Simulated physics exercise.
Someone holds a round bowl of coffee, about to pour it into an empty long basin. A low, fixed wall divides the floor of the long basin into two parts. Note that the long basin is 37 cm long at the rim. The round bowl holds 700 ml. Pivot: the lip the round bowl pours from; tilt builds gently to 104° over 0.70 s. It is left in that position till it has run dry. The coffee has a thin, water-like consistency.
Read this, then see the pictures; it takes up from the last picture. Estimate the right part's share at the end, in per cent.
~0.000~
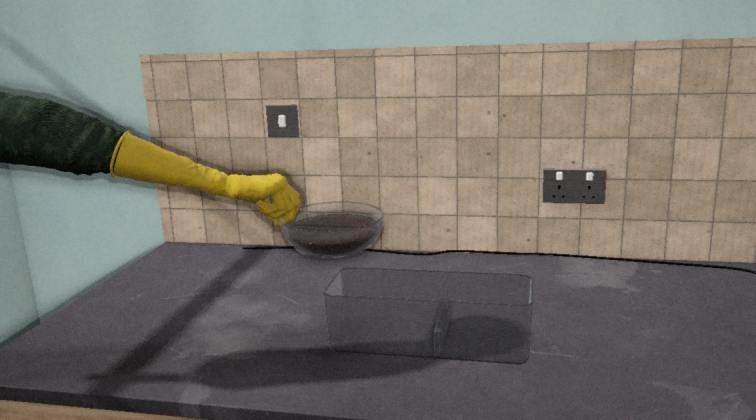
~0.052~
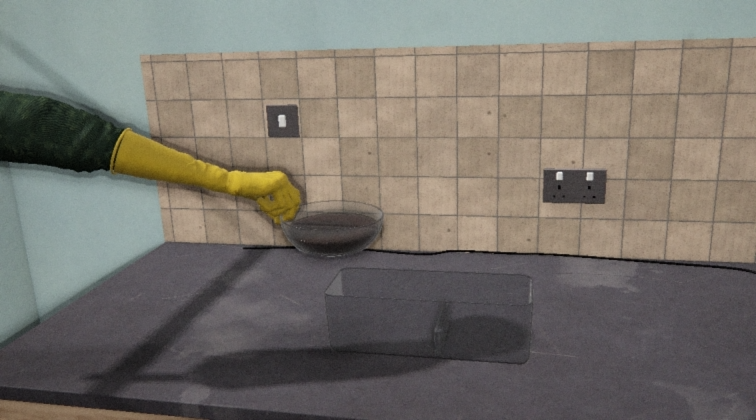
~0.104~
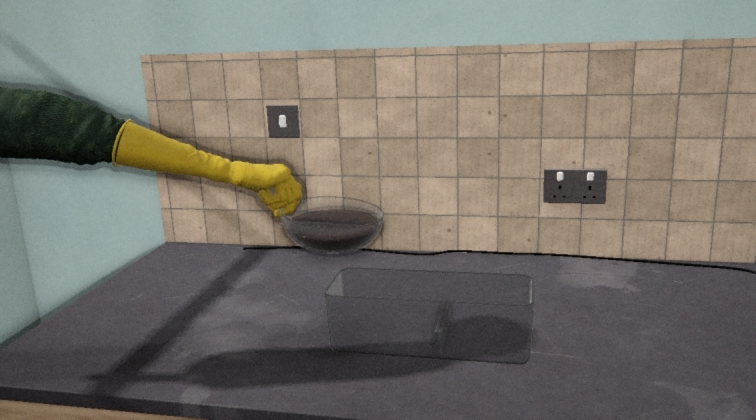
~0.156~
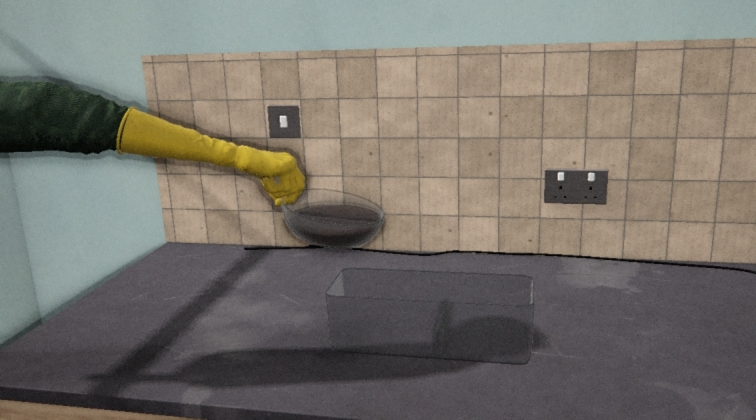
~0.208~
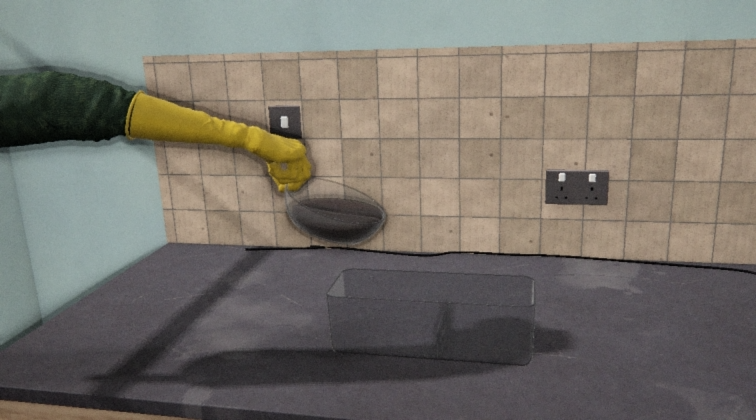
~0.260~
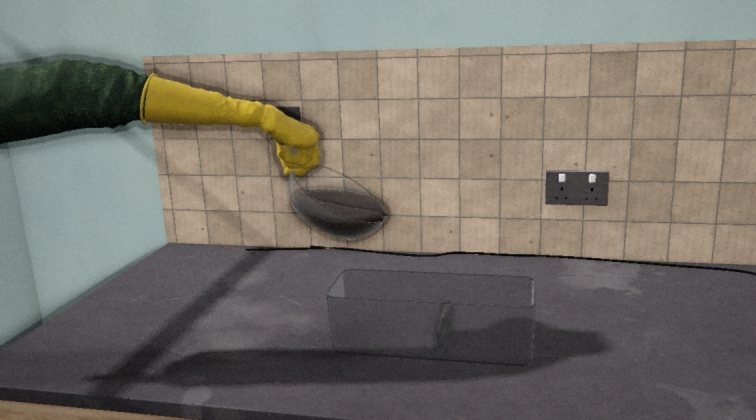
Roughly 59 per cent is in the right part.
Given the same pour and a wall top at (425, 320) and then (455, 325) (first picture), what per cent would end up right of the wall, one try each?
The first gives near 75 per cent and the second near 40 per cent.
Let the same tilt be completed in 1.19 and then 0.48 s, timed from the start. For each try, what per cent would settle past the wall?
Result: 55 per cent, then 65 per cent.
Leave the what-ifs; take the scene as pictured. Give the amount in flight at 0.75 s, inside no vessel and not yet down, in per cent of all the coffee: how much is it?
About 6 percent.
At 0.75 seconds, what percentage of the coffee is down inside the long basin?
94 per cent, give or take a little.
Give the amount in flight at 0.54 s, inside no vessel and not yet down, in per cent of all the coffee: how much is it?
70 %.
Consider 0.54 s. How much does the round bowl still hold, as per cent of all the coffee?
Close to 14 in a hundred.
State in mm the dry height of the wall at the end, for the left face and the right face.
Measured: Left around 40 mm, right around 28 mm.
After 0.54 s the tilt is 91° and 15 per cent is still to pour, 12 is left of the wall and 3 right of it.
After 0.75 s the tilt is 104° and 0 per cent is still to pour, 21 is left of the wall and 73 right of it.
After 0.96 s the tilt is 104° and 0 per cent is still to pour, 32 is left of the wall and 56 right of it.
After 1.20 s the tilt is 104° and 0 per cent is still to pour, 37 is left of the wall and 59 right of it.
In the end 37 per cent lies left of the wall, 59 right of it and 4 outside.
